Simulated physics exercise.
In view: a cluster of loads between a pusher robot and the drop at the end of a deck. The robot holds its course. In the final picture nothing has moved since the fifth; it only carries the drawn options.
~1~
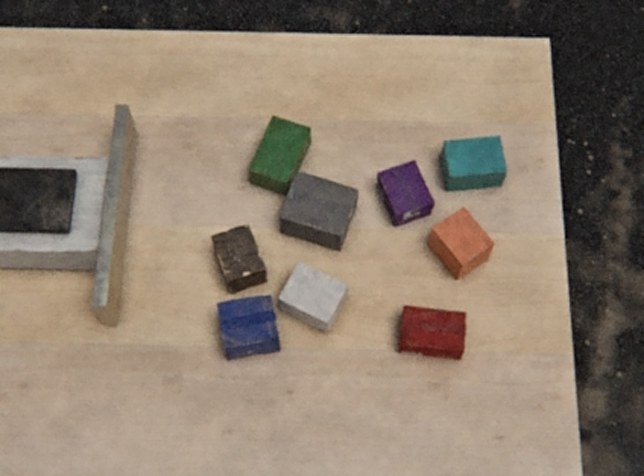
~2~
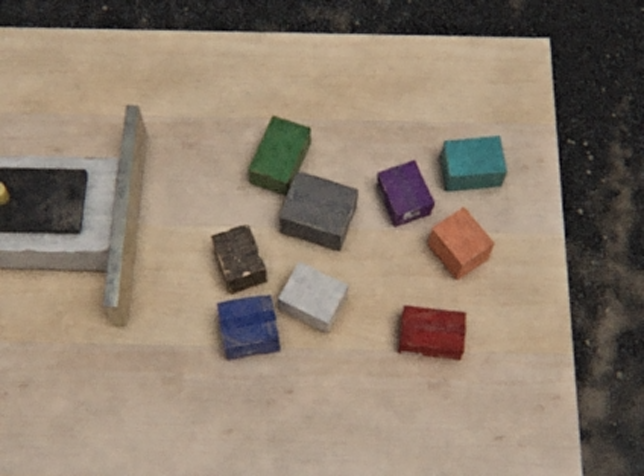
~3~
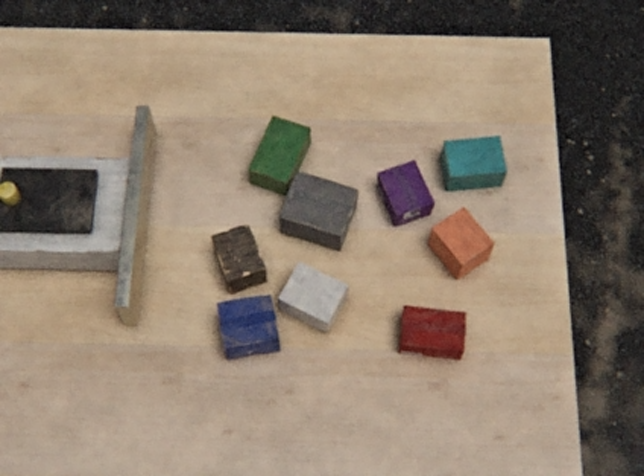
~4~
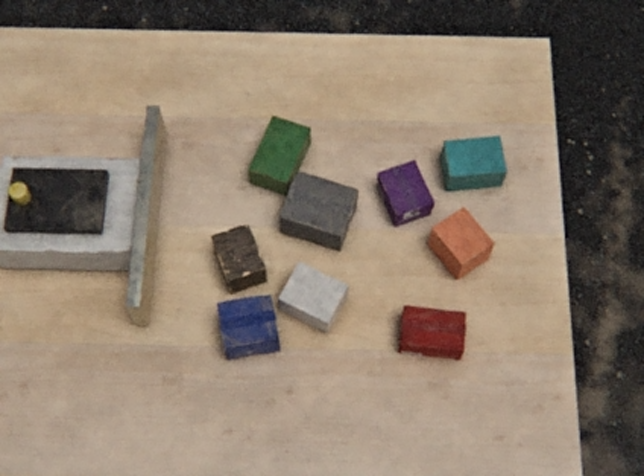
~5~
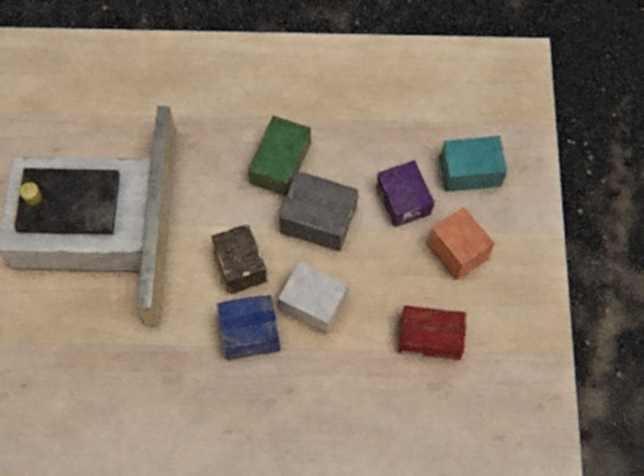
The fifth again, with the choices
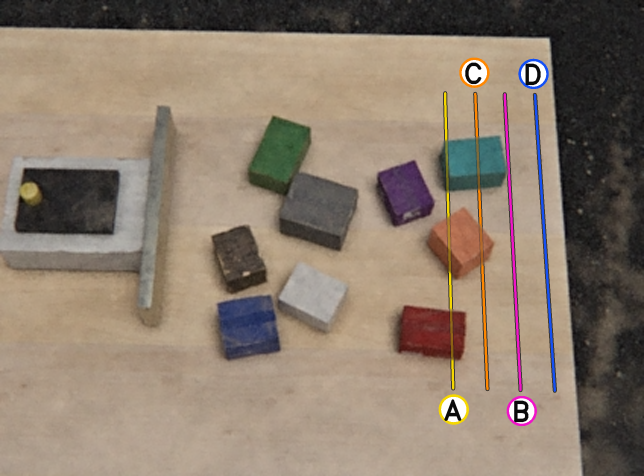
A pusher robot with a flat grey blade creeping right across a pale wooden deck towards a motionless cluster of coloured blocks.
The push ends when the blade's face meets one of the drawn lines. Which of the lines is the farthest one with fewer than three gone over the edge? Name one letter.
Up to line C.
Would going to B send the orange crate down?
Yes.
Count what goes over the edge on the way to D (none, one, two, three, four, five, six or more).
Six or more.
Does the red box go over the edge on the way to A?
No.
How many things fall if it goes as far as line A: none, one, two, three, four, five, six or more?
The count is none.
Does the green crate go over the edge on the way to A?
No.
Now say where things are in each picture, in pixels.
Robot (32, 199); white crate (314, 297); purple parcel (405, 193), in the first picture.
Robot (43, 200); orange crate (460, 244), in the second picture.
Robot (53, 200); grey box (319, 211), in the third picture.
Robot (65, 200); blue box (249, 327), in the fourth picture.
Robot (75, 200); black crate (239, 259); white crate (314, 297); purple parcel (405, 193), in the fifth picture.
On the copy, A at (449, 232); B at (512, 233); C at (481, 232); D at (544, 234).
On C. First, robot (193, 203); blue box (294, 344); green crate (304, 150).
Then, robot (312, 205); turquoise crate (499, 148); orange crate (481, 258).
Finally, robot (403, 207); purple parcel (557, 184); red box (563, 351); none fallen.
By contrast, A is within the limit but short; B drops four; D drops eight.
